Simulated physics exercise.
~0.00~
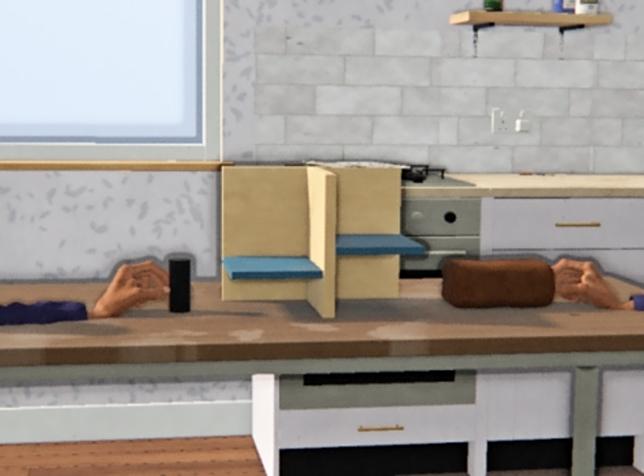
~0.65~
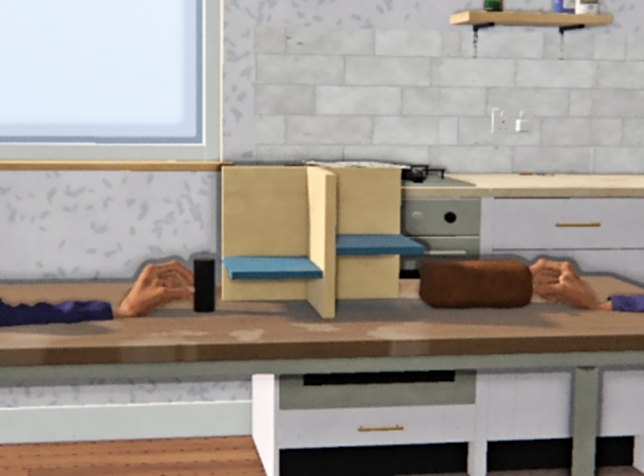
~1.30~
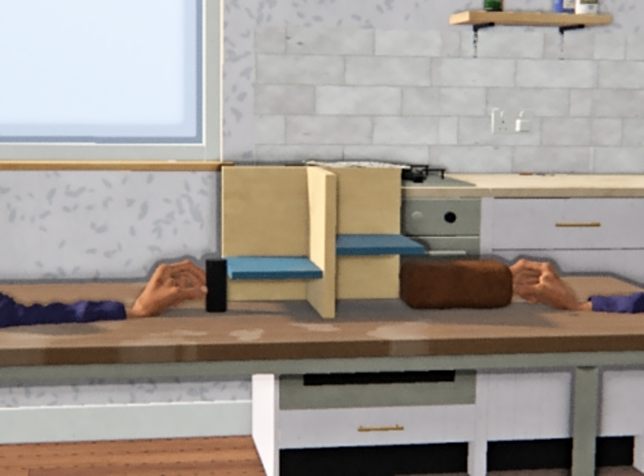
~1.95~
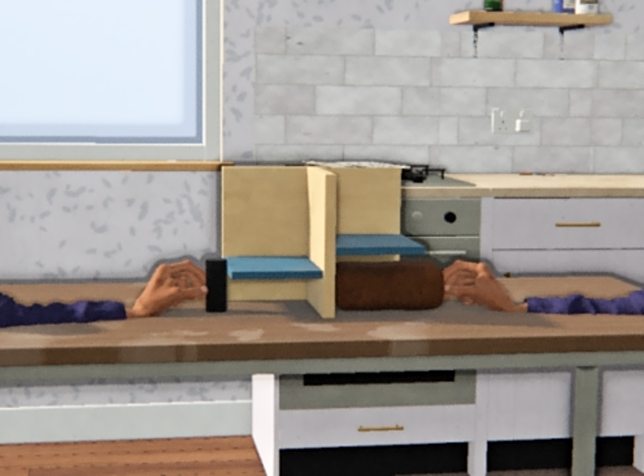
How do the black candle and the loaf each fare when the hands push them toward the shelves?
The black candle is too tall and stops at the edge of its shelf, while the loaf is low enough to slide underneath.
On a kitchen counter, one hand pushed an upright black candle right while another slid a brown loaf left toward a stand with blue shelves; the candle stopped at the edge of its shelf, and the loaf went under the other.
